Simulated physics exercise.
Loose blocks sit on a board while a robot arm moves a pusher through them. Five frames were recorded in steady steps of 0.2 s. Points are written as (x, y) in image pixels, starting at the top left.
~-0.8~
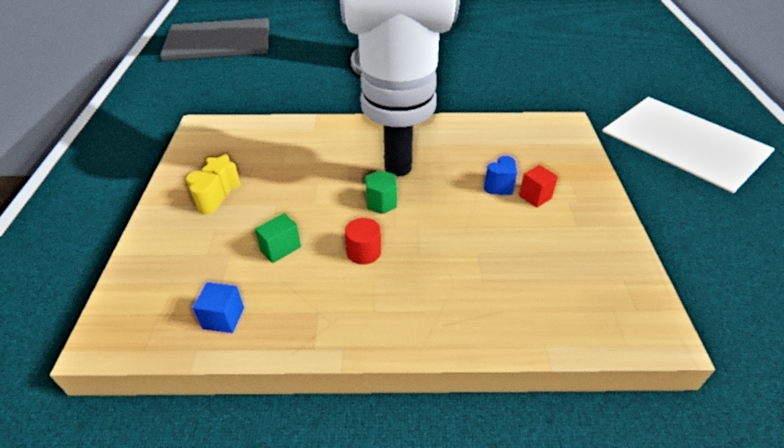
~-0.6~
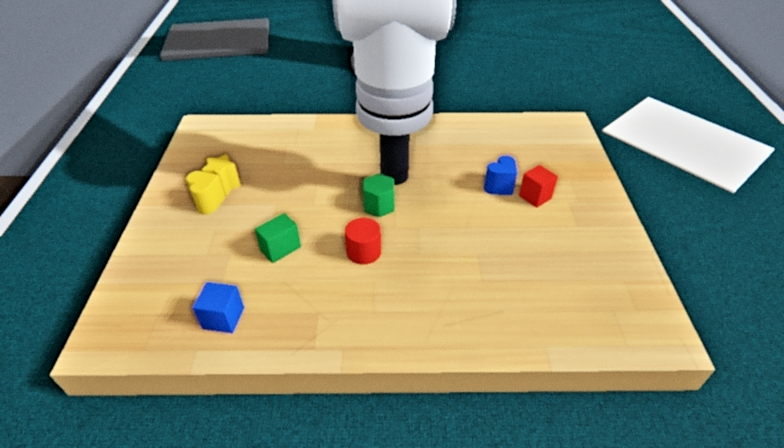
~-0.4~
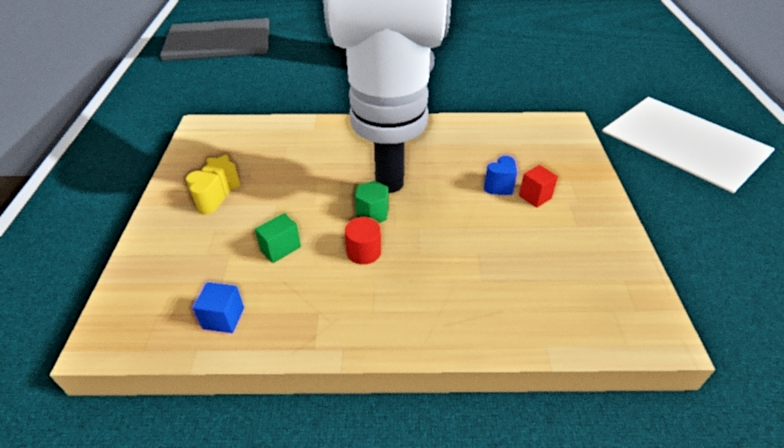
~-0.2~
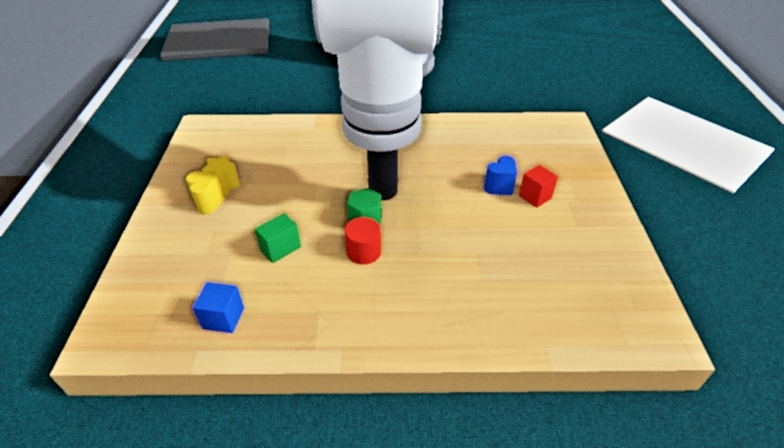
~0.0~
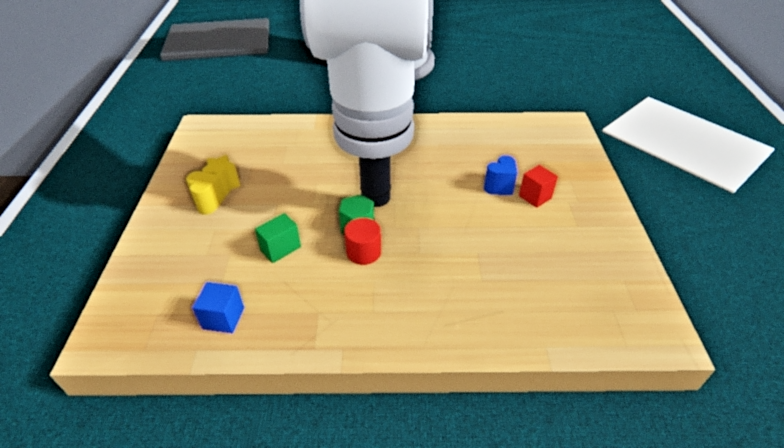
We see colored blocks scattered on a wooden board as a robot arm's black pusher moves a short way toward the lower left, nudging the green hexagonal block up close behind the red round one while the others stay put.
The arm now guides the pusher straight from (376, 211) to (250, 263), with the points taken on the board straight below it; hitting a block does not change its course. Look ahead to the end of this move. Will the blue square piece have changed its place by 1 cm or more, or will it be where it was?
Once the pusher is done, the blue square piece remains in the old spot.
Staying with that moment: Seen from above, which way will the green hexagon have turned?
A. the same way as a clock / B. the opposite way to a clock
I'll go with B - the opposite way to a clock.
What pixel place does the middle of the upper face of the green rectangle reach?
Its top middle will sit at (206, 244).
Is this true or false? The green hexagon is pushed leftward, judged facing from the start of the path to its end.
It is true.
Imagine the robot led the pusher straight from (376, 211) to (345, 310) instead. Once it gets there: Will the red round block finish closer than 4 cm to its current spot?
In short: No.
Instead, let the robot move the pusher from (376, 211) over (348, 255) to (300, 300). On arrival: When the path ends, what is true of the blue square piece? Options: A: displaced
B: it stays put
B.
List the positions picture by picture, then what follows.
In the first picture, lower end of the pusher at (398, 169), tops of blocks, blue square piece at (215, 296), green rectangle at (276, 226), green hexagon at (381, 180), red round block at (363, 229).
In the second picture, pusher at (395, 177), green hexagon at (379, 184).
In the third picture, pusher at (390, 185), green hexagon at (372, 191).
In the fourth picture, pusher at (383, 192), green hexagon at (364, 199).
In the fifth picture, pusher at (376, 199), blue square piece at (215, 296), green rectangle at (276, 226), green hexagon at (356, 206), red round block at (363, 229).
The first path, step by step. One third of the way, pusher at (335, 215); green hexagon at (321, 228), turned 35° anticlockwise; red round block at (360, 235).
Two thirds of the way, pusher at (291, 233); green rectangle at (254, 232); green hexagon at (297, 246), turned 105° anticlockwise; red round block at (360, 235).
At the end, pusher at (246, 251); blue square piece not moved; green rectangle at (206, 244), turned 40° clockwise; green hexagon at (293, 247), turned 130° anticlockwise; red round block at (360, 235).
